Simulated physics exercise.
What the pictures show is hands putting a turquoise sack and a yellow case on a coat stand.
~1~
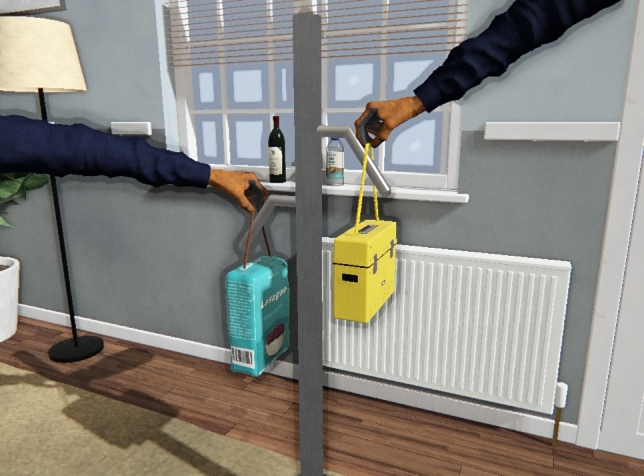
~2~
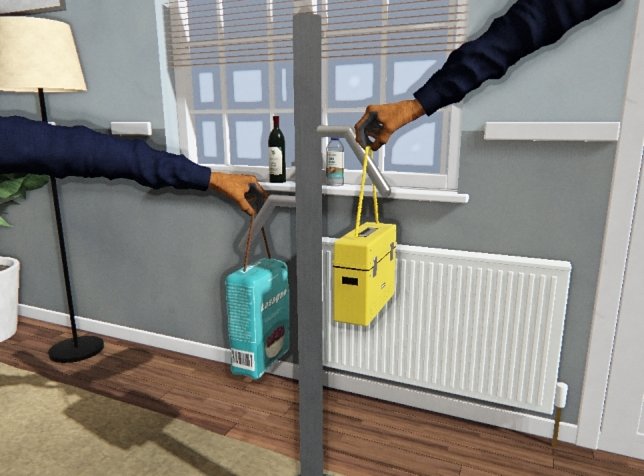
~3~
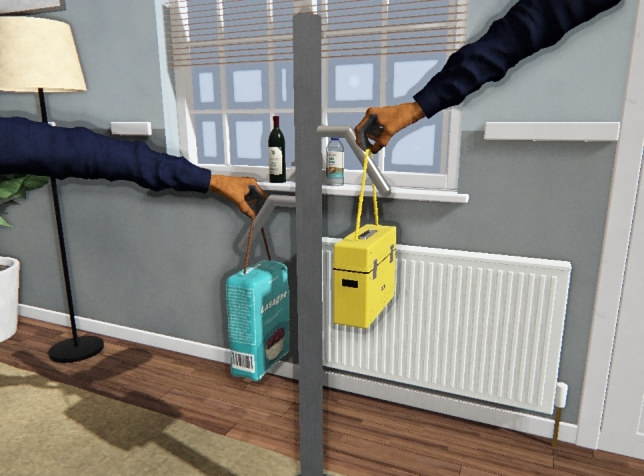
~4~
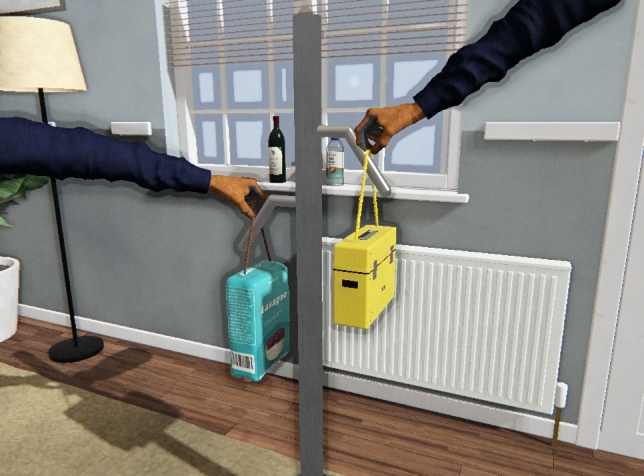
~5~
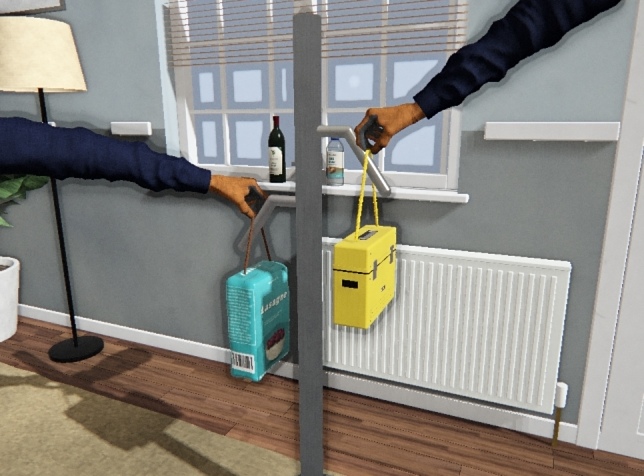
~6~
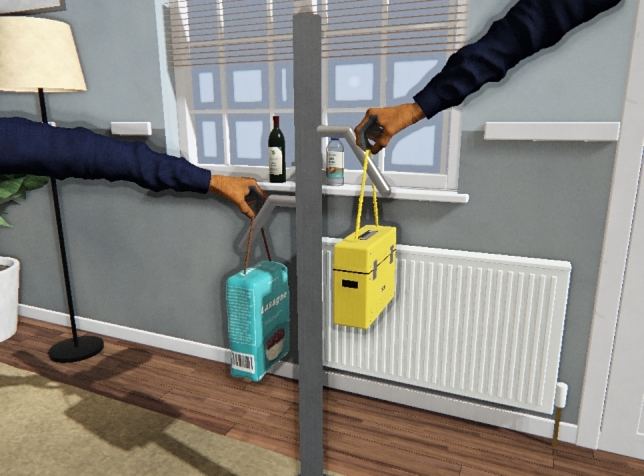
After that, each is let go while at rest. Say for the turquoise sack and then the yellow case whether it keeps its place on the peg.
At the end, the turquoise sack falls down. The yellow case falls down.
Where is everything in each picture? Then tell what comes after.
The first frame shows turquoise sack (260, 314); yellow case (366, 268); left peg tip (244, 246); right peg tip (386, 191).
The second frame shows turquoise sack (260, 316); yellow case (366, 270).
The third frame shows turquoise sack (260, 319); yellow case (366, 272).
The fourth frame shows turquoise sack (260, 319); yellow case (366, 273).
The fifth frame shows turquoise sack (260, 319); yellow case (366, 273).
The sixth frame shows turquoise sack (260, 319); yellow case (366, 273); left peg tip (244, 246), sloping steeply down; right peg tip (386, 191), sloping steeply down.
Then, 0.34 s on from there, turquoise sack on the floor near (264, 438); yellow case falling near (364, 410).
Then, 0.60 s on from there, turquoise sack on the floor; yellow case on the floor.
In the end, turquoise sack on the floor; yellow case on the floor. The turquoise sack comes down and the yellow case slips off its peg.
